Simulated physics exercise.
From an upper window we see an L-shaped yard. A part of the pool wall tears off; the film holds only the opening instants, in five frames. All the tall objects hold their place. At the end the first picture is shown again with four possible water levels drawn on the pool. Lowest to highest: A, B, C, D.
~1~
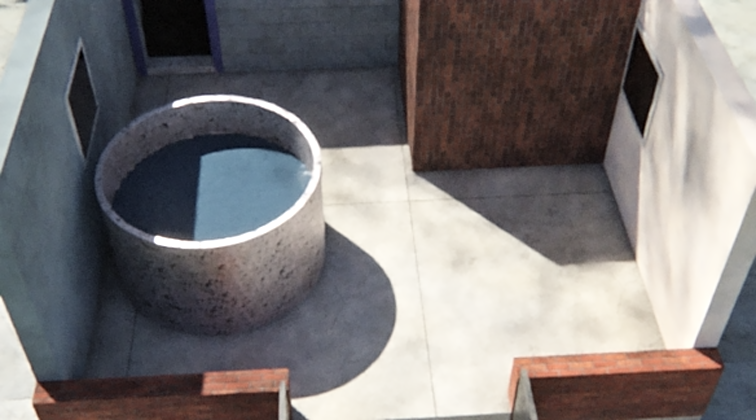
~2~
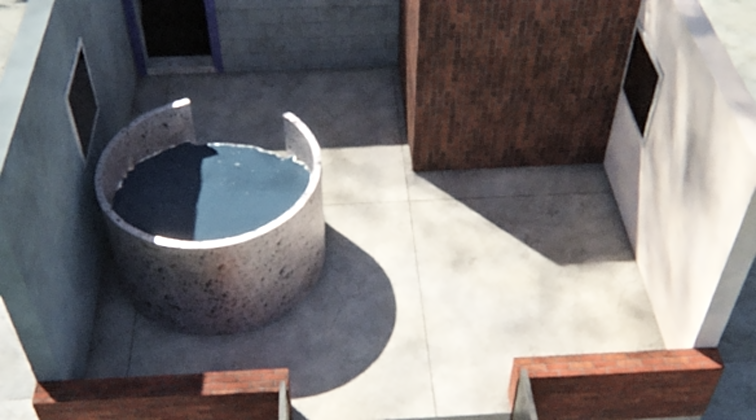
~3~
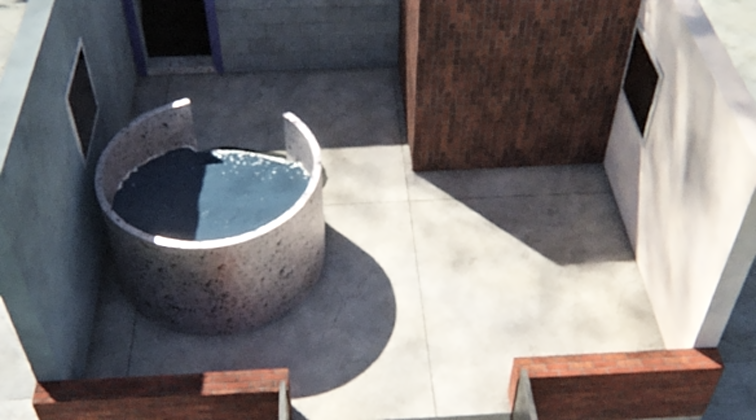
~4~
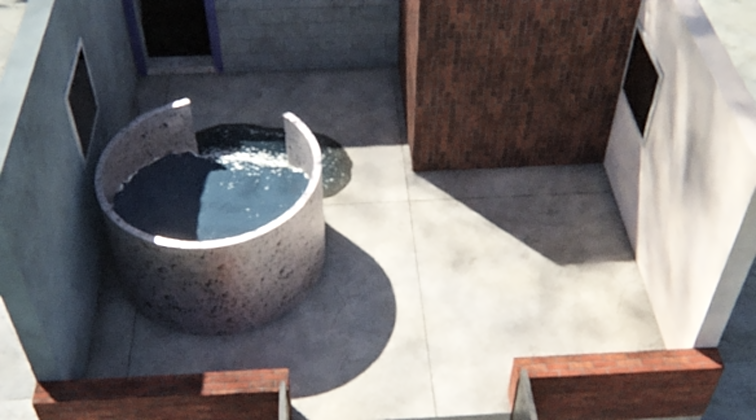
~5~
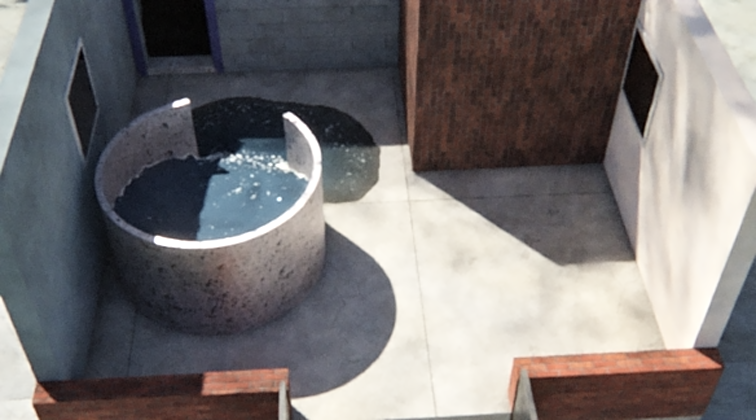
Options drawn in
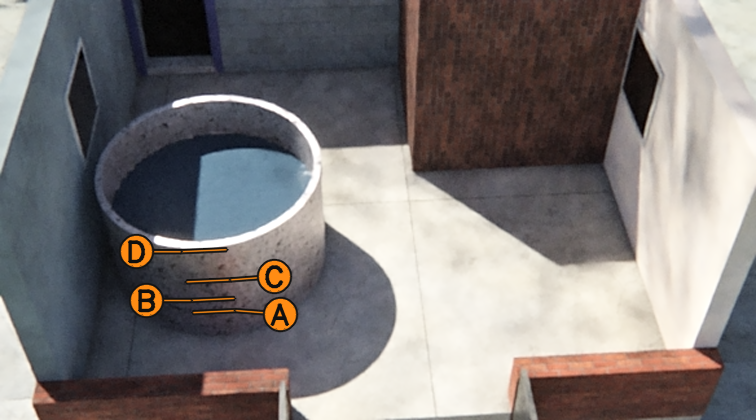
In a walled yard, a round pool's back wall opens and water spreads behind it.
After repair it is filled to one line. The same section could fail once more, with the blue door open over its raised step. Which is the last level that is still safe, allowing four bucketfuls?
The limit is A.
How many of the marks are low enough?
One.
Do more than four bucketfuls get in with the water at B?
Yes, that goes wrong.
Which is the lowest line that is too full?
It is B.
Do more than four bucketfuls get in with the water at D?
Yes.
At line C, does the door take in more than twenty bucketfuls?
Yes, it does.
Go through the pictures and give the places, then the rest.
Water in the pool at rest, its middle at (214, 199); foot of the blue doorway at (182, 74); open gate at (402, 360), in the first picture.
Water covers 2 % of the ground, its front hidden from here, in the second picture.
Water covers 4 % of the ground, its front hidden from here, in the third picture.
Front seen at (335, 156), 9 % of the ground wet, in the fourth picture.
Front seen at (328, 112), 18 % of the ground wet, in the fifth picture.
On the marked copy, A at (214, 311); B at (212, 299); C at (209, 280); D at (203, 250); from the bottom up A, B, C, D.
For line A, a bucket or two gets in.
For line B, about 11 bucketfuls get in.
For line C, dozens of bucketfuls pour in.
For line D, dozens of bucketfuls pour in.
